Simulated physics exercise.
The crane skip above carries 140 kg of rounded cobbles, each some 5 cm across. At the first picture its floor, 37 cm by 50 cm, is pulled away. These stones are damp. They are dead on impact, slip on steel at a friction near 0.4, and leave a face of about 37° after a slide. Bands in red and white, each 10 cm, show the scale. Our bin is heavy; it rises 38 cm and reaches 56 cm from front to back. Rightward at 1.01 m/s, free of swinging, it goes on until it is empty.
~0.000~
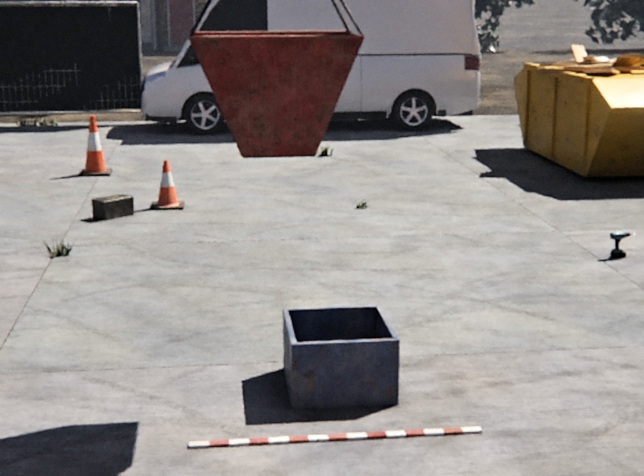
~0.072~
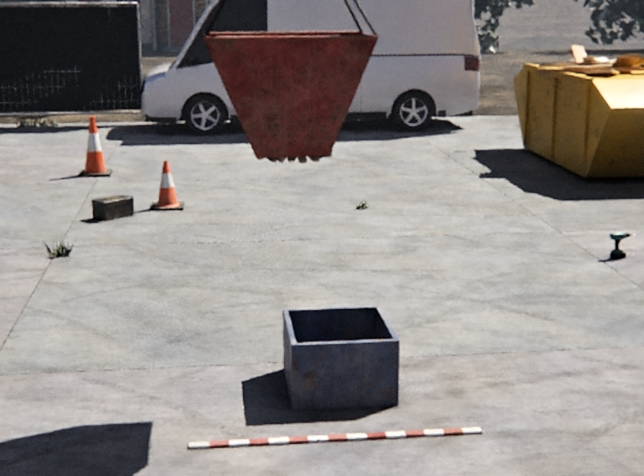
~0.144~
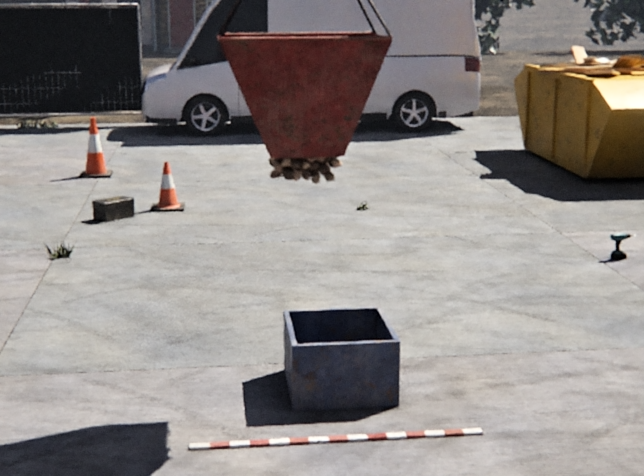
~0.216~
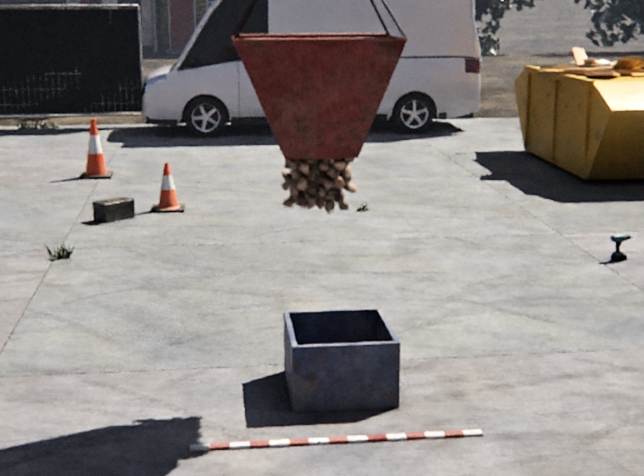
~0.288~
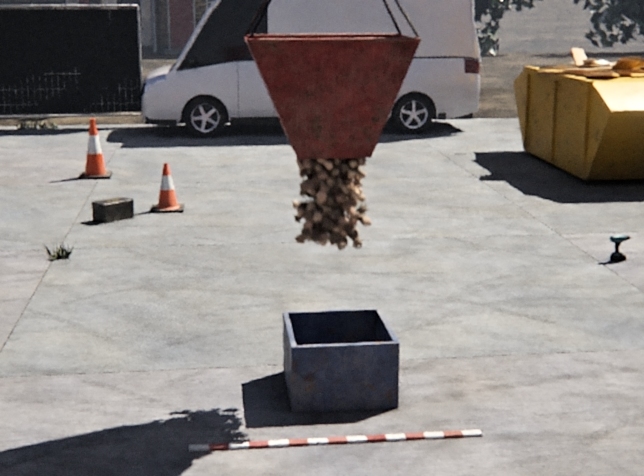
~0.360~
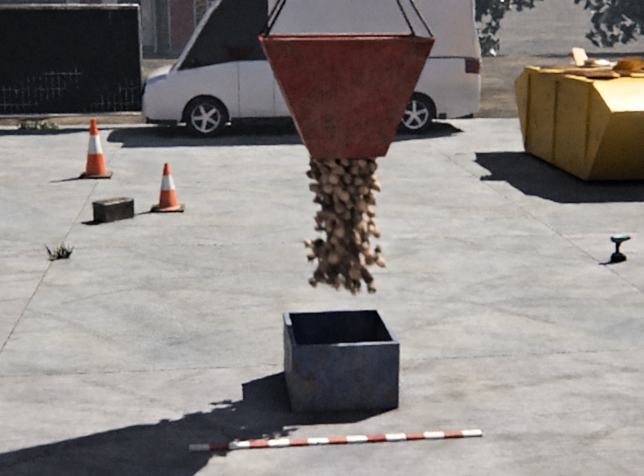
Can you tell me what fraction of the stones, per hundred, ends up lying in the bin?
I'd say around 44 in every hundred.
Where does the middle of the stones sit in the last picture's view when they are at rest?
They end up centred close to (398, 375).
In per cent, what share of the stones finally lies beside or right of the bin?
Approximately 55 in a hundred, give or take.
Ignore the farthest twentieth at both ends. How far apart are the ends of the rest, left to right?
The stretch is roughly 160 cm long.
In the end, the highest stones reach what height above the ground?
Roughly 26 centimetres.
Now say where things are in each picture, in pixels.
In the first picture, the outlet is at (279, 147); nothing has dropped yet.
In the second picture, the outlet is at (293, 147); 5 % is out.
In the third picture, the outlet is at (307, 148); 14 % is out, the lowest stones still above the rim at (296, 173), 127 cm up.
In the fourth picture, the outlet is at (322, 149); 28 % is out, the lowest stones still above the rim at (309, 202), 112 cm up.
In the fifth picture, the outlet is at (335, 149); 45 % is out, the lowest stones still above the rim at (321, 238), 91 cm up.
In the sixth picture, the outlet is at (349, 148); 63 % is out, the lowest stones still above the rim at (334, 282), 66 cm up.
After 0.7 s, 0 % in the crane skip, 44 % falling or lying in the bin, 56 % falling or lying beside or right of the bin; the stones farthest right are at (458, 365).
After 1.1 s, 0 % in the crane skip, 44 % falling or lying in the bin, 56 % falling or lying beside or right of the bin; the stones farthest right are at (573, 357).
After 1.7 s, 0 % in the crane skip, 44 % falling or lying in the bin, 56 % falling or lying beside or right of the bin.
After 2.6 s, 0 % in the crane skip, 44 % falling or lying in the bin, 56 % falling or lying beside or right of the bin.
After 4.5 s, 0 % in the crane skip, 44 % in the bin, 56 % beside or right of the bin.
